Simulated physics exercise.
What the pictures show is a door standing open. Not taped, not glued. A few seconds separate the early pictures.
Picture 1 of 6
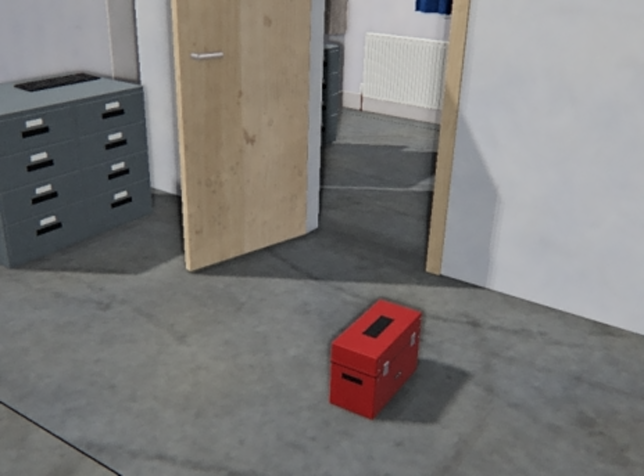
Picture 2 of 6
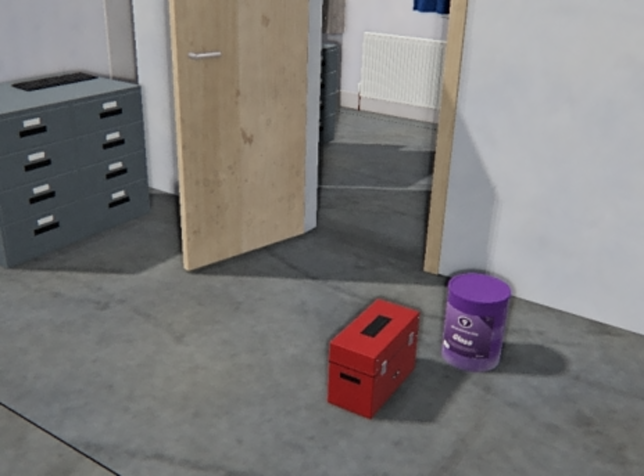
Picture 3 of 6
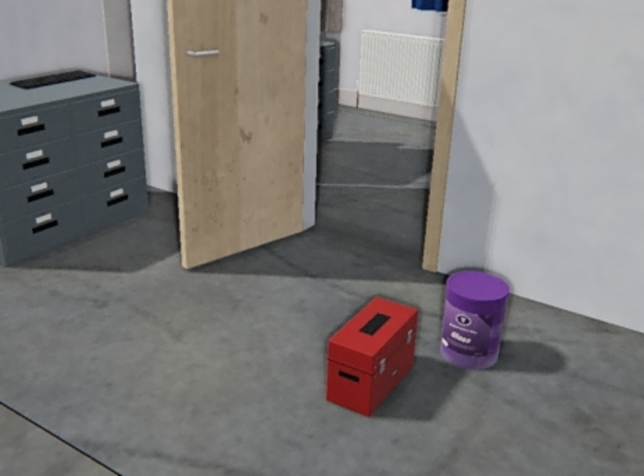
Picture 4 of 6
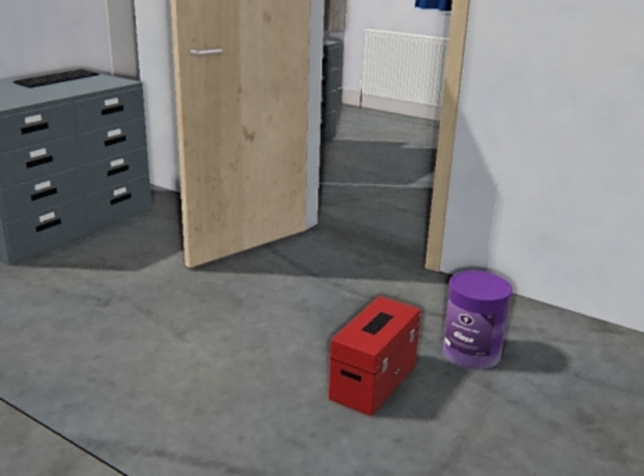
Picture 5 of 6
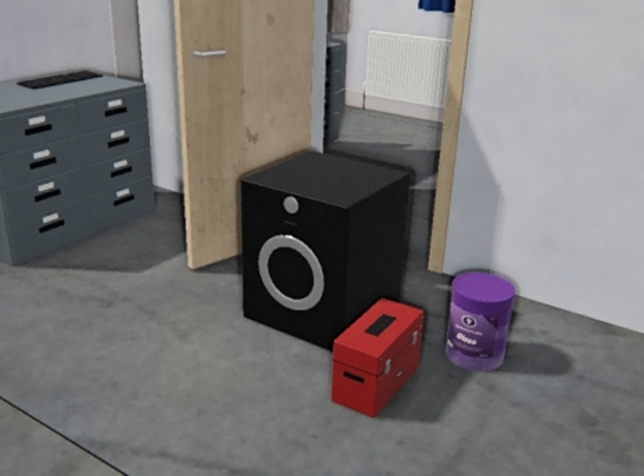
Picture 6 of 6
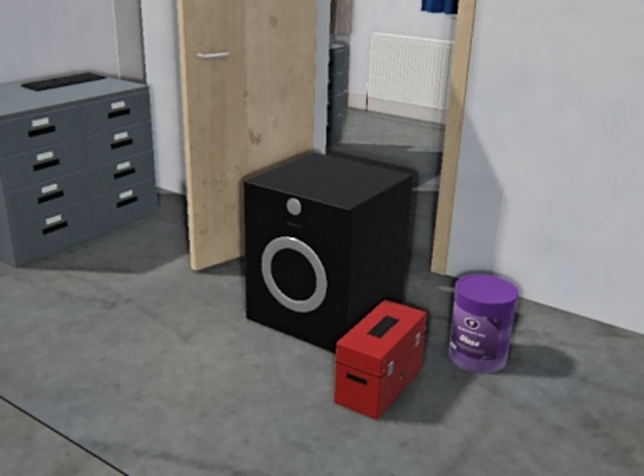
The footage shows a red toolbox on a grey floor near a wide-open wooden door; a purple tub appears to its right, then a black appliance with a round front appears behind the toolbox, while the door stays still.
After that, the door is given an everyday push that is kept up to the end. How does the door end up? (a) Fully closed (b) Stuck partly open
Option b: Stuck partly open.
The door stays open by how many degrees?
Roughly 65 degrees open.
Then, 0.40 s past the last view, door 94° open.
Then, 0.50 s past the last view, door 88° open.
Then, 0.70 s past the last view, door 74° open.
Then, 0.80 s past the last view, door 67° open.
Finally, door 67° open; all 3 still in place. Final places as the last picture's camera would see them, black appliance near (329, 249).
